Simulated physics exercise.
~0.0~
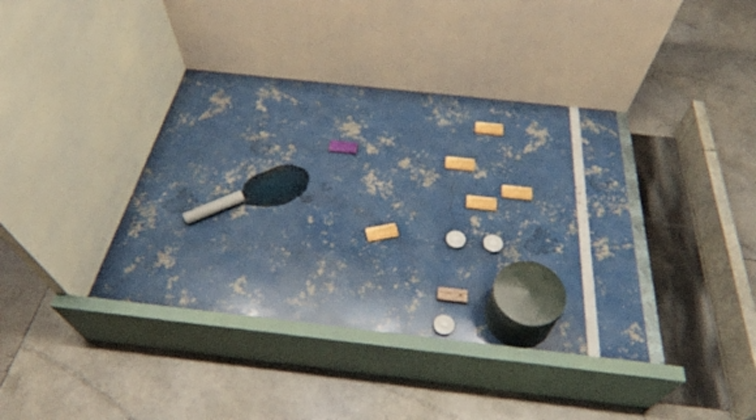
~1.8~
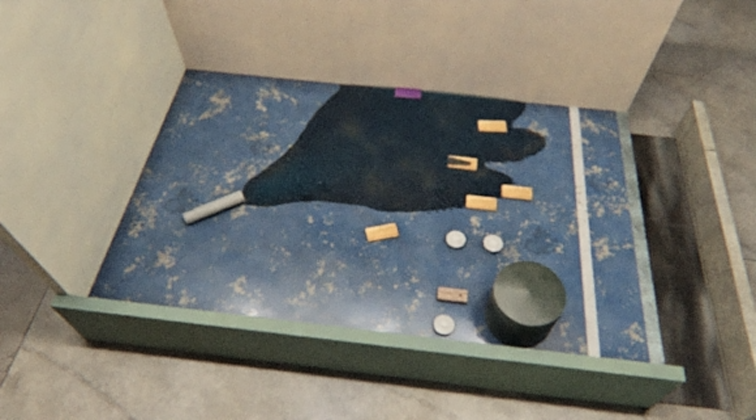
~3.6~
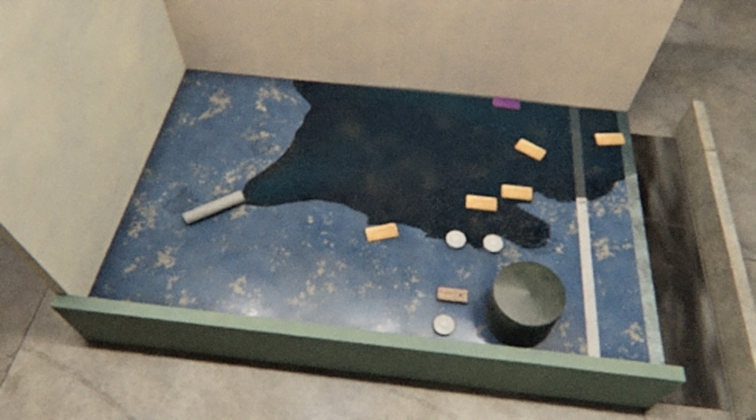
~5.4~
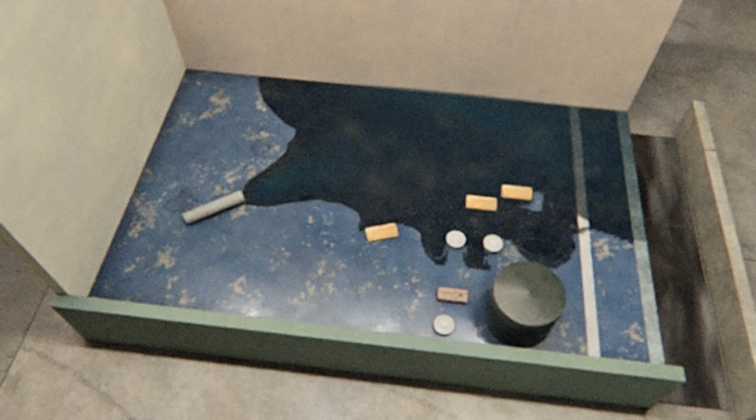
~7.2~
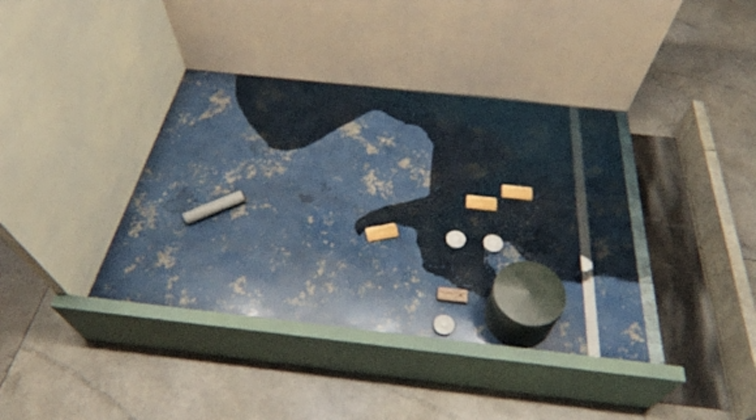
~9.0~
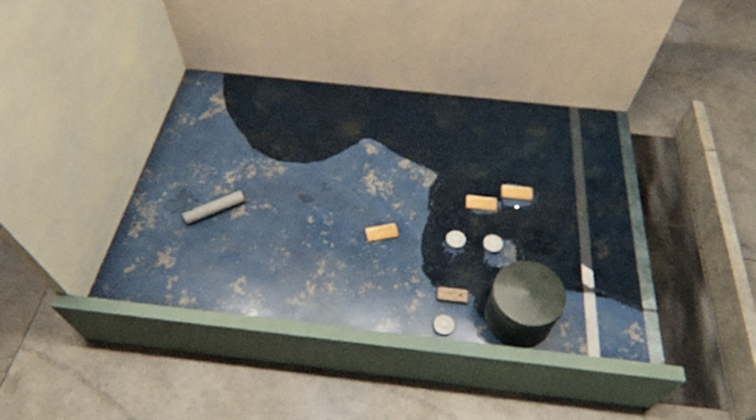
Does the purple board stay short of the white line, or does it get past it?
The purple board gets past the white line. The spreading water carries it to the right and it goes out of sight.
Dark water from a hose sweeps three small pieces off a blue floor, leaving the rest.
